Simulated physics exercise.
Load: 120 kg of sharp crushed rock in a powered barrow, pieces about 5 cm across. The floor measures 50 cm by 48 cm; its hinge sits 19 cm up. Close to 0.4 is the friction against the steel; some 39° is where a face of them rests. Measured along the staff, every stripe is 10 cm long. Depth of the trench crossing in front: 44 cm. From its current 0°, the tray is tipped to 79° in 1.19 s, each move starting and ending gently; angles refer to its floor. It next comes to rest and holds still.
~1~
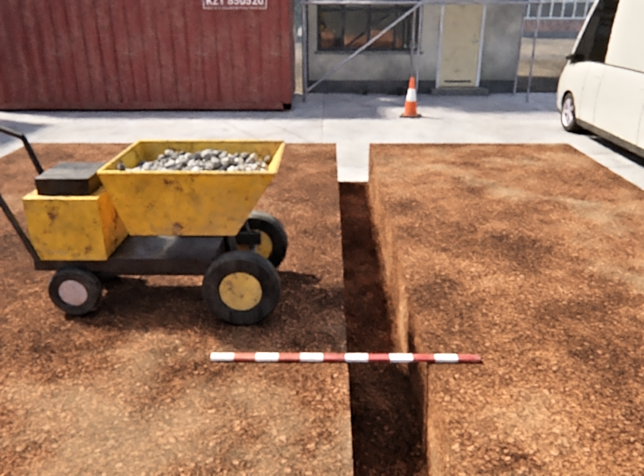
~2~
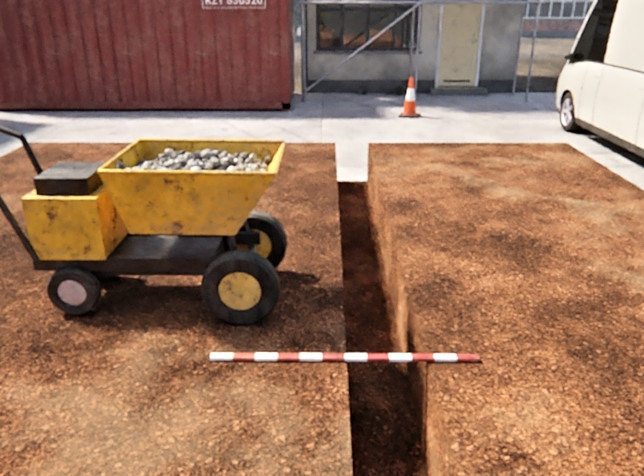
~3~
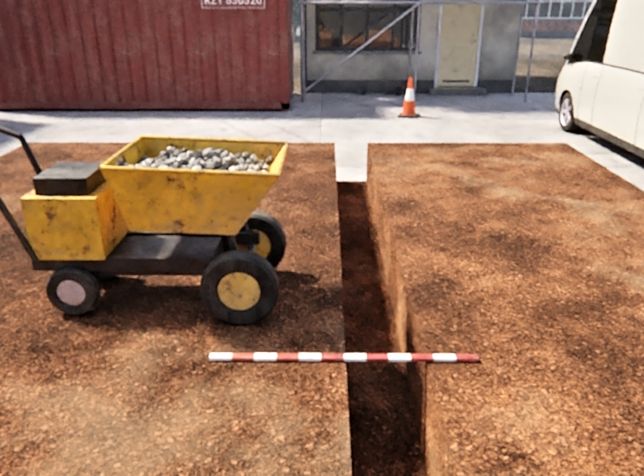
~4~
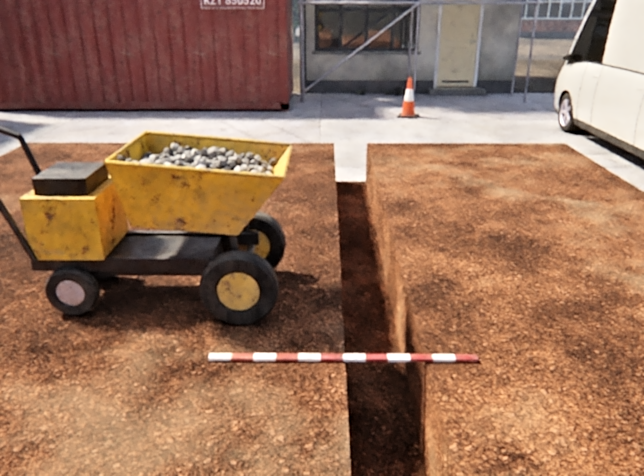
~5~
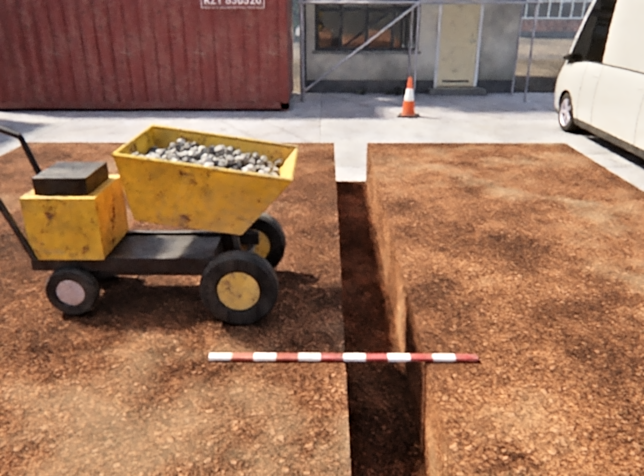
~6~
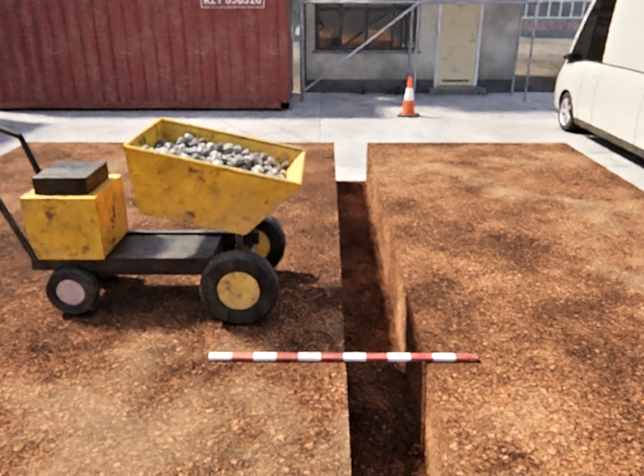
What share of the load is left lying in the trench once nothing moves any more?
About 93 per cent.
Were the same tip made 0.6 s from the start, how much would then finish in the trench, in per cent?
In that case some 65 per cent.
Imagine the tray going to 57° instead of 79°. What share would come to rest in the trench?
About 15 per cent would end up in the trench.
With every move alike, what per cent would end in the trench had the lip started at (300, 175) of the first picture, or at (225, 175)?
First place: Near 70%; second place: Near 80%.
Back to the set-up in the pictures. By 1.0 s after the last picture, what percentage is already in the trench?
Some 30 per cent of the load by that point.
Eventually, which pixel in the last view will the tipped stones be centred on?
Their middle lands near (382, 348).
Then, 0.6 s after the last picture the floor is at 66°, 100 % in the tray; the foremost stones are at (368, 250).
Then, 1.0 s after the last picture the floor is at 79°, 67 % in the tray, 30 % in the trench, 3 % past the trench; the foremost stones are at (435, 295).
Then, 1.3 s after the last picture the floor is at 79°, 36 % in the tray, 57 % in the trench, 7 % past the trench; the foremost stones are at (477, 295).
Then, 3.3 s after the last picture the floor is at 79°, 0 % in the tray, 93 % in the trench, 7 % past the trench; the foremost stones are at (478, 285).
